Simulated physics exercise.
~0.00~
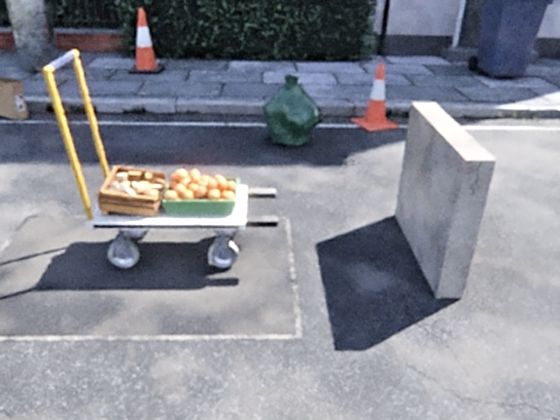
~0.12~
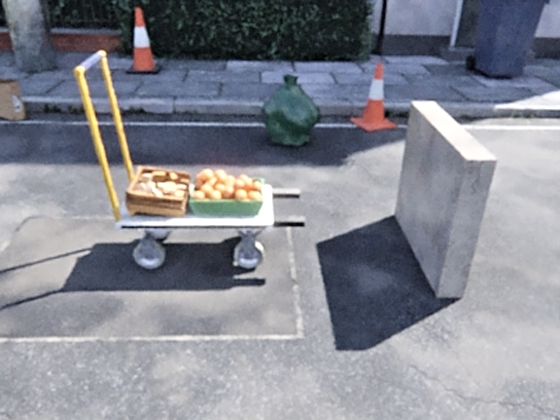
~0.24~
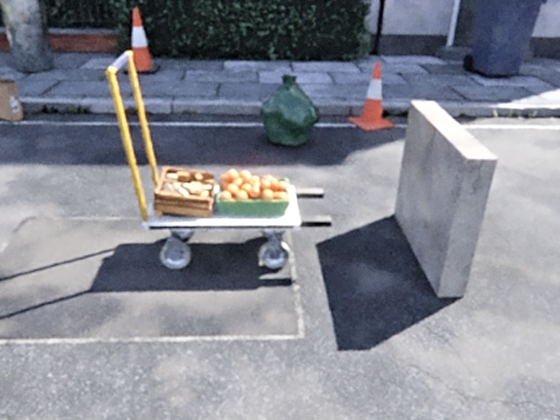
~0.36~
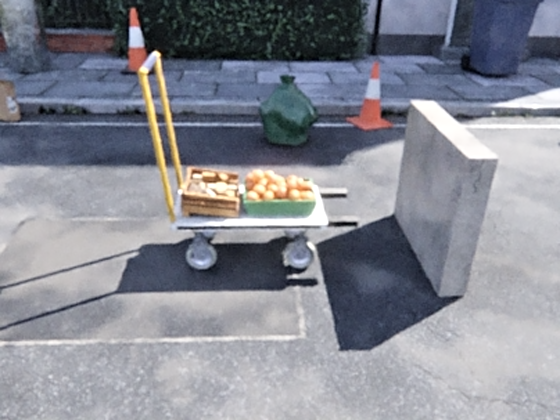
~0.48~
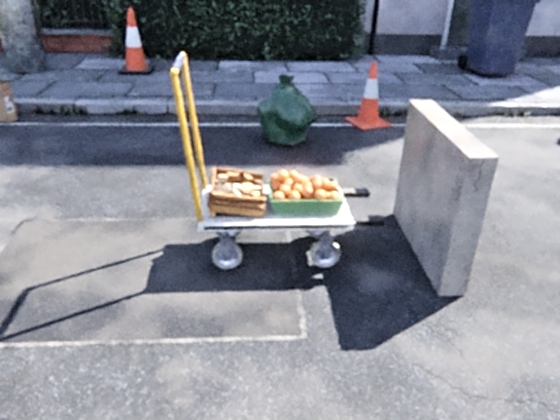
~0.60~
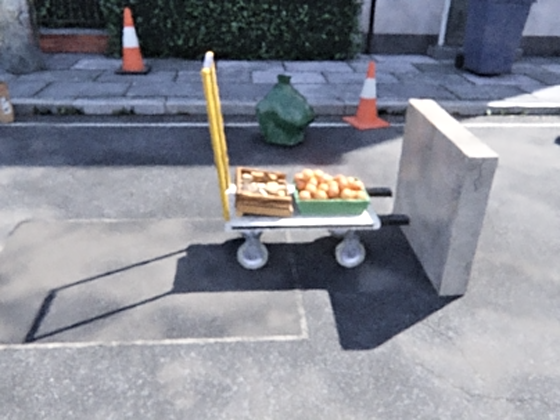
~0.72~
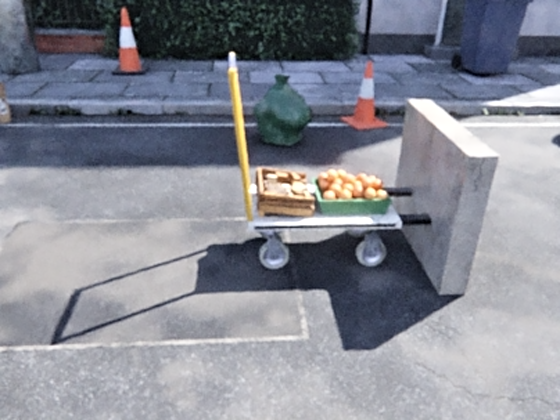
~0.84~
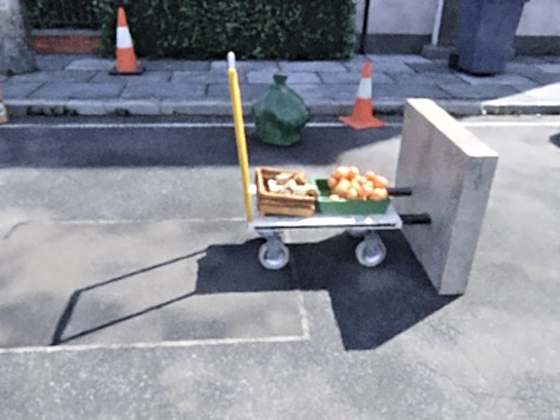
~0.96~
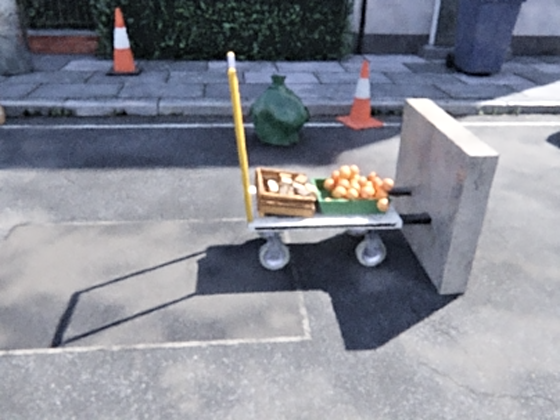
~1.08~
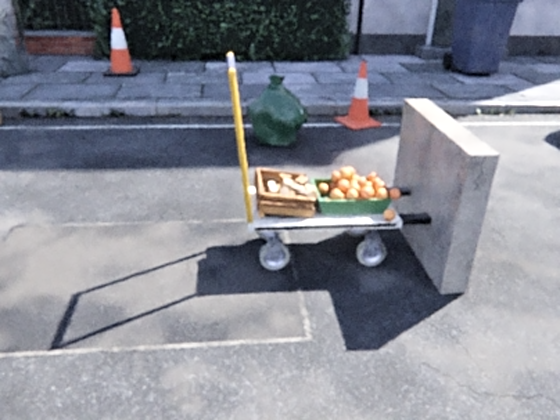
On a sunlit street, a flatbed trolley carrying a wooden tub of blocks and a green tub of oranges rolled right until it stopped against a block wall, and a few oranges spilled over the green tub's right end while the wooden blocks stayed in.
